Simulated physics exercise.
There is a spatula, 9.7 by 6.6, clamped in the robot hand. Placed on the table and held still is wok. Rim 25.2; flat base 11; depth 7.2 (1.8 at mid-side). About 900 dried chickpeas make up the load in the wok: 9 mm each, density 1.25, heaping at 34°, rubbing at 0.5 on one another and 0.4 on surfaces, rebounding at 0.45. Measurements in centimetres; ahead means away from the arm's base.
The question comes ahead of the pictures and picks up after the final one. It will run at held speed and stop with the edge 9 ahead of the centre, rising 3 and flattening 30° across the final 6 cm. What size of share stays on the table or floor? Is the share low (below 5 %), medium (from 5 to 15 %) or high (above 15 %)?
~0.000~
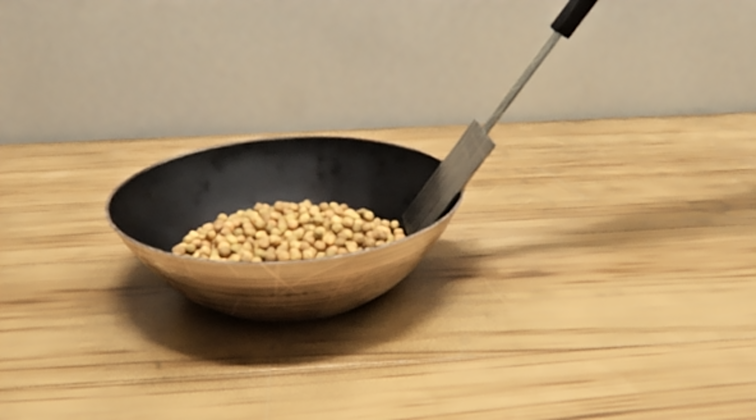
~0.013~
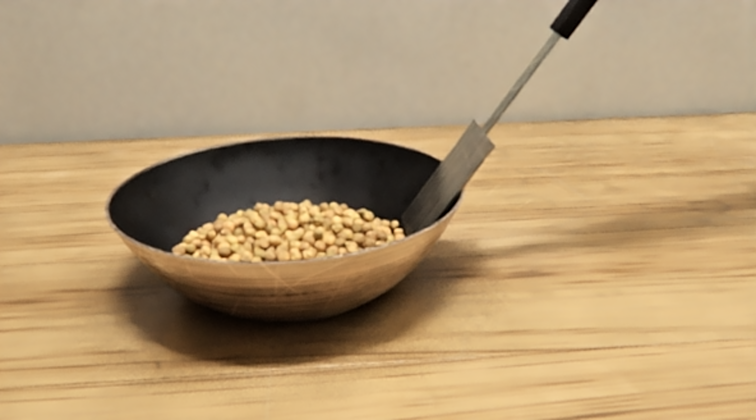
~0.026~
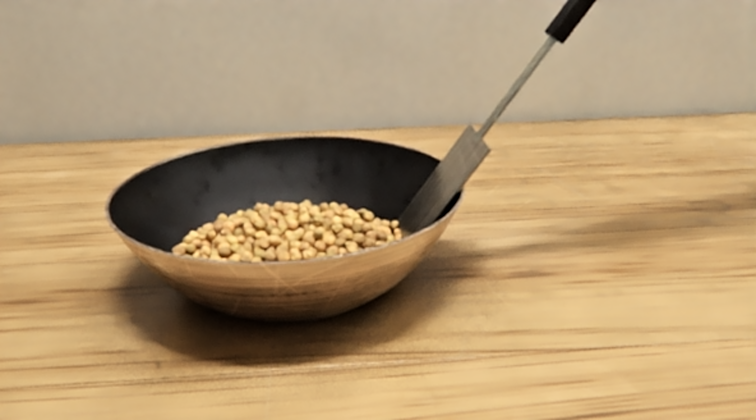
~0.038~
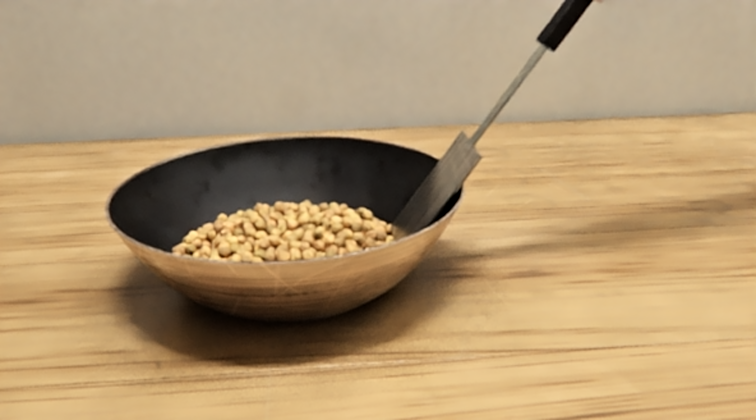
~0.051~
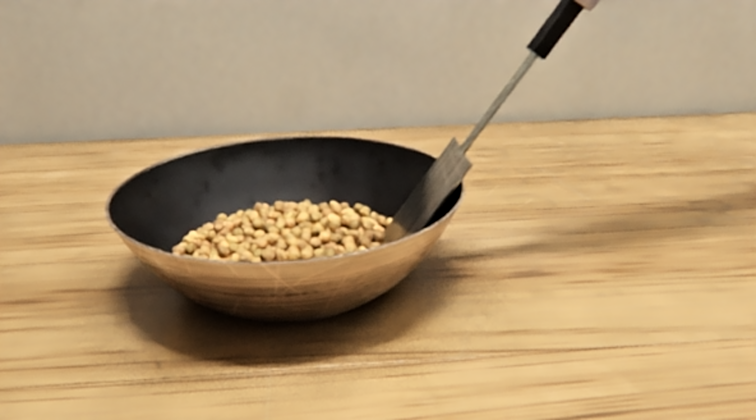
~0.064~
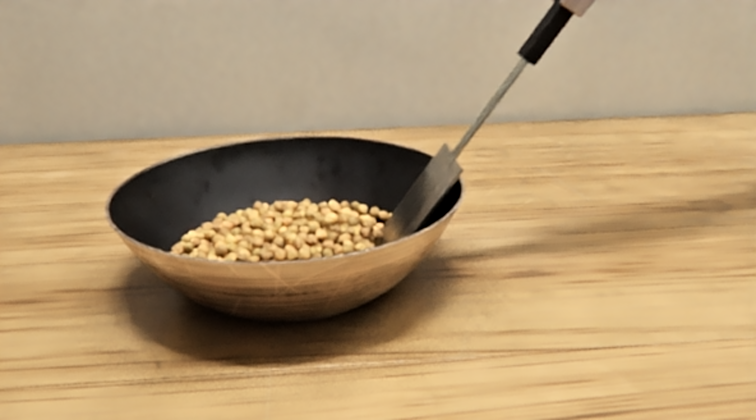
The share is medium, from 5 to 15 %.
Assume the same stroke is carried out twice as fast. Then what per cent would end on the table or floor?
It would be roughly 25 percent.
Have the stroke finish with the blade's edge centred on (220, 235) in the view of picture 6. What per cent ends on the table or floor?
About 0 per cent.
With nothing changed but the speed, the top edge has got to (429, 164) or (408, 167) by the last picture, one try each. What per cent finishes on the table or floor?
Around 25 per cent, then around 30 per cent.
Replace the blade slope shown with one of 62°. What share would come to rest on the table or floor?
My guess is close to 10 per cent.
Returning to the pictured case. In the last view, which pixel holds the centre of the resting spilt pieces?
Pixel estimate: About (25, 288).
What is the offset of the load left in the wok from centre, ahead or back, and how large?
It sits some 3.5 centimetres ahead of centre.
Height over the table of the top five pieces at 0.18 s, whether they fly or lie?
Around 5 cm above the table.
By 0.18 s, sloping 54°, highest piece 5 above the table; 900 in the wok.
By 0.29 s, sloping 44°, highest piece 6 above the table; 900 in the wok.
By 0.54 s, sloping 24°, highest piece 8 above the table; 808 in the wok, 62 on the table or floor, 30 on the blade or in flight.
By 1.59 s, sloping 24°, highest piece 7 above the table; 807 in the wok, 93 on the table or floor.
Final count, 807 in the wok, 93 on the table or floor. That is 10 % on the table or floor.
